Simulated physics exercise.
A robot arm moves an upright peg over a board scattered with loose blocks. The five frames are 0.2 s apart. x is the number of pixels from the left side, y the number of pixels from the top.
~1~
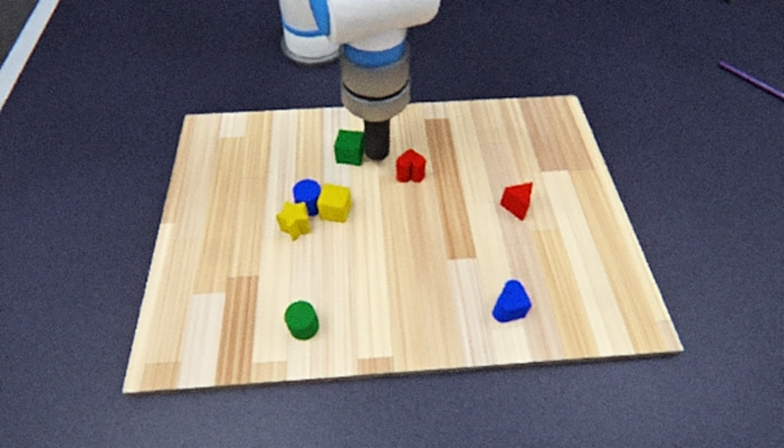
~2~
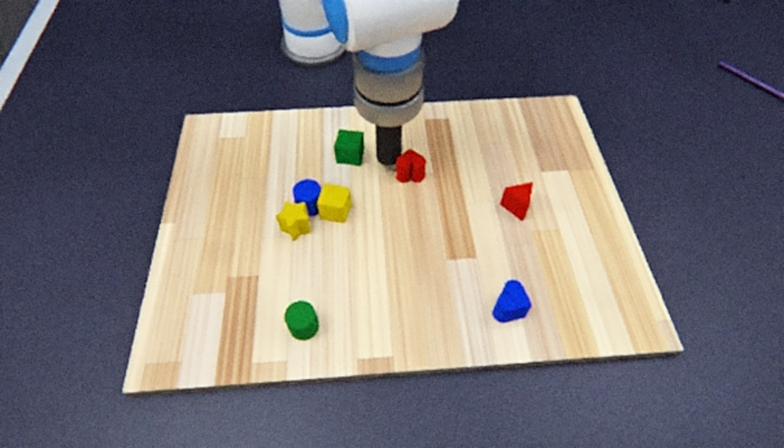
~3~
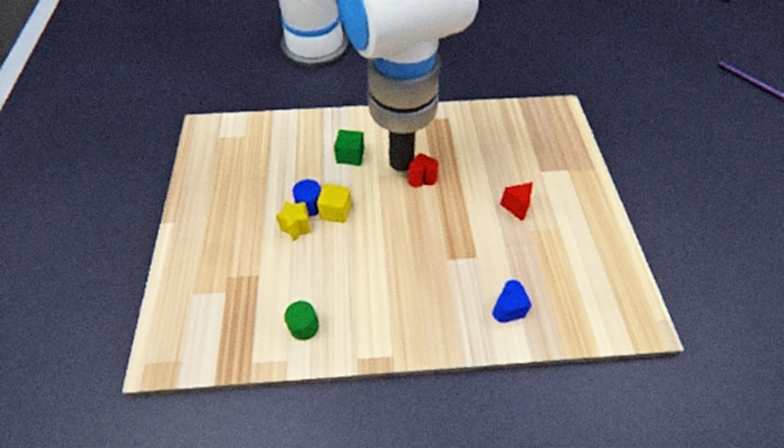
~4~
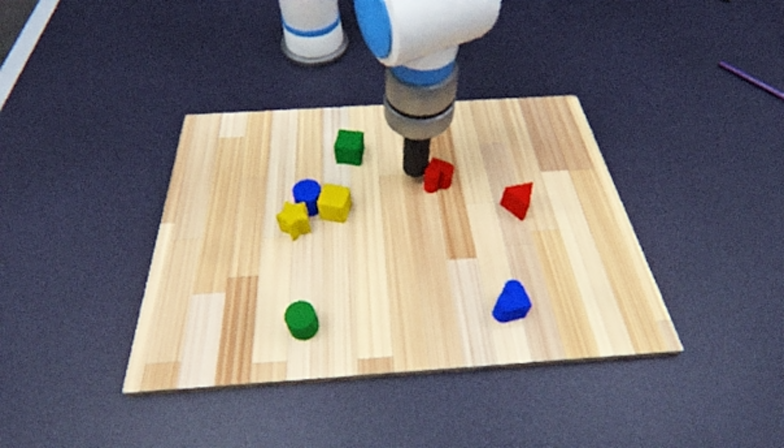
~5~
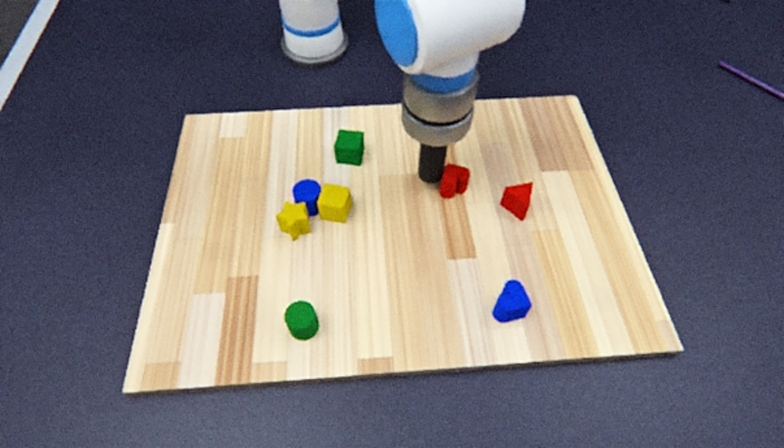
On a wooden board, a robot arm's peg pushes the red heart block to the right.
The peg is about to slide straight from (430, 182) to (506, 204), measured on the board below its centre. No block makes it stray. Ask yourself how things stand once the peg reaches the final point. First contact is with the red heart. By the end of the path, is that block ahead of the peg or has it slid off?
Expect to find it ahead of the peg.
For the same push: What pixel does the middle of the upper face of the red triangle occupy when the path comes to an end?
I'd expect the centre of its top face to be at (555, 206).
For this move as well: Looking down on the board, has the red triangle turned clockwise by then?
No, I don't think so.
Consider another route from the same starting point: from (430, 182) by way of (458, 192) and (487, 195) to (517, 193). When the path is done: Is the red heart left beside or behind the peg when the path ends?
No, I don't think so.
The first path, step by step. One third of the way, peg (456, 181); red heart (482, 180).
Two thirds of the way, peg (482, 188); red heart (509, 186); red triangle (531, 195), turned 15° anticlockwise.
At the end, peg (509, 196); red heart (537, 194); red triangle (555, 206), turned 20° anticlockwise.
